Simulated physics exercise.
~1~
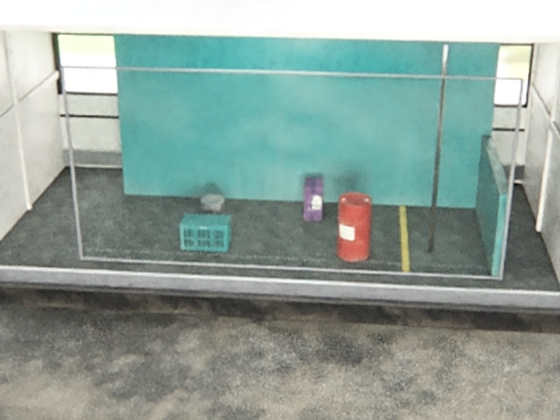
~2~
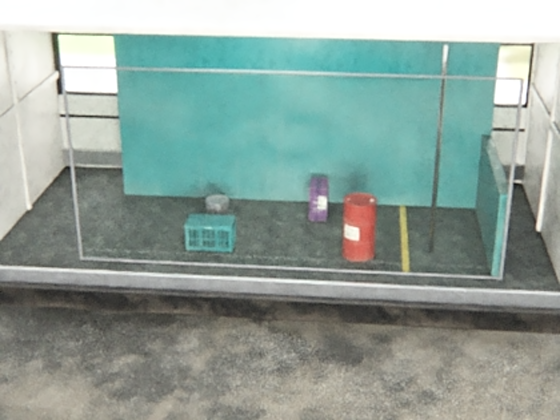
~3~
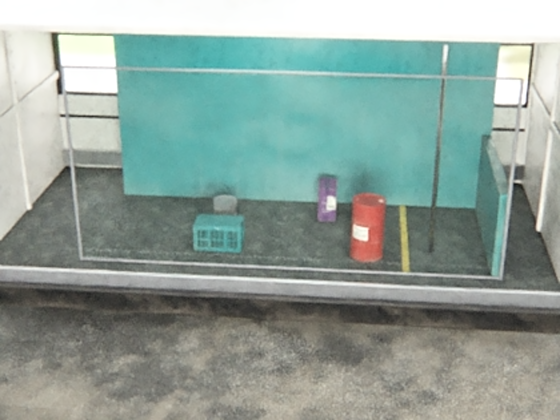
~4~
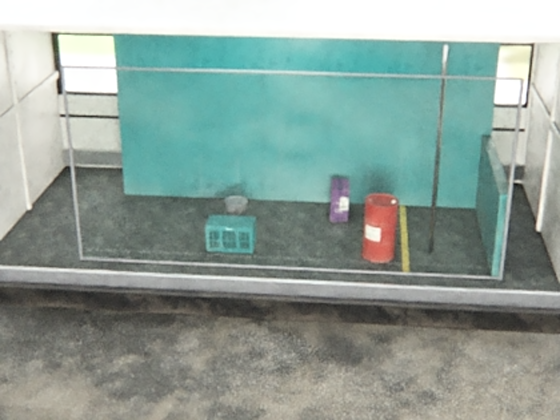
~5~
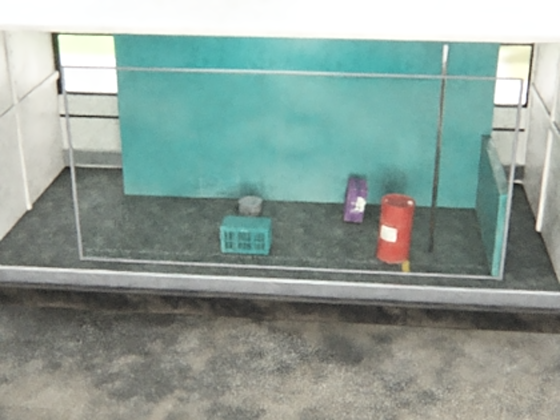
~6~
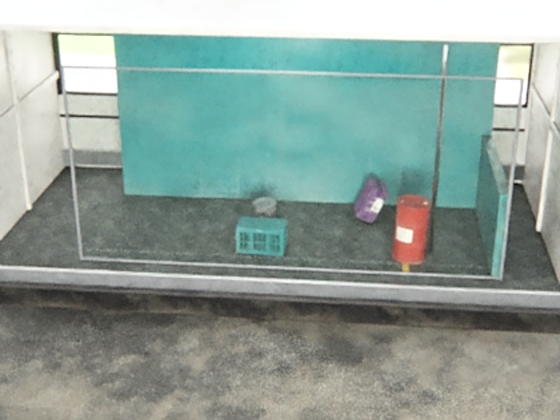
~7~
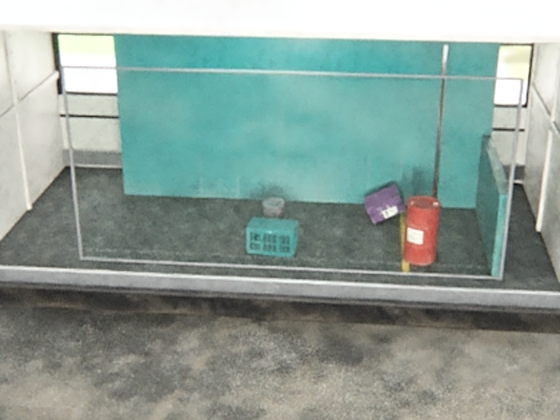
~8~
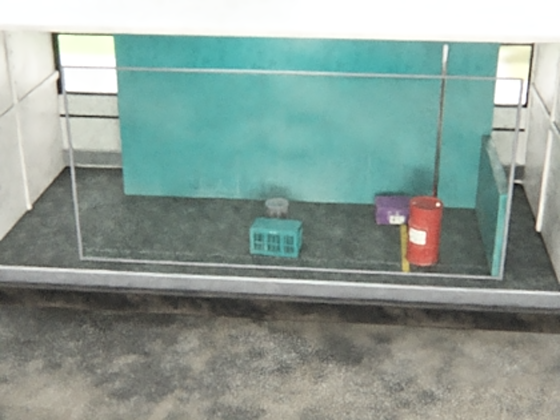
The loose items slide right, the purple pack topples, and only the red drum crosses the line.
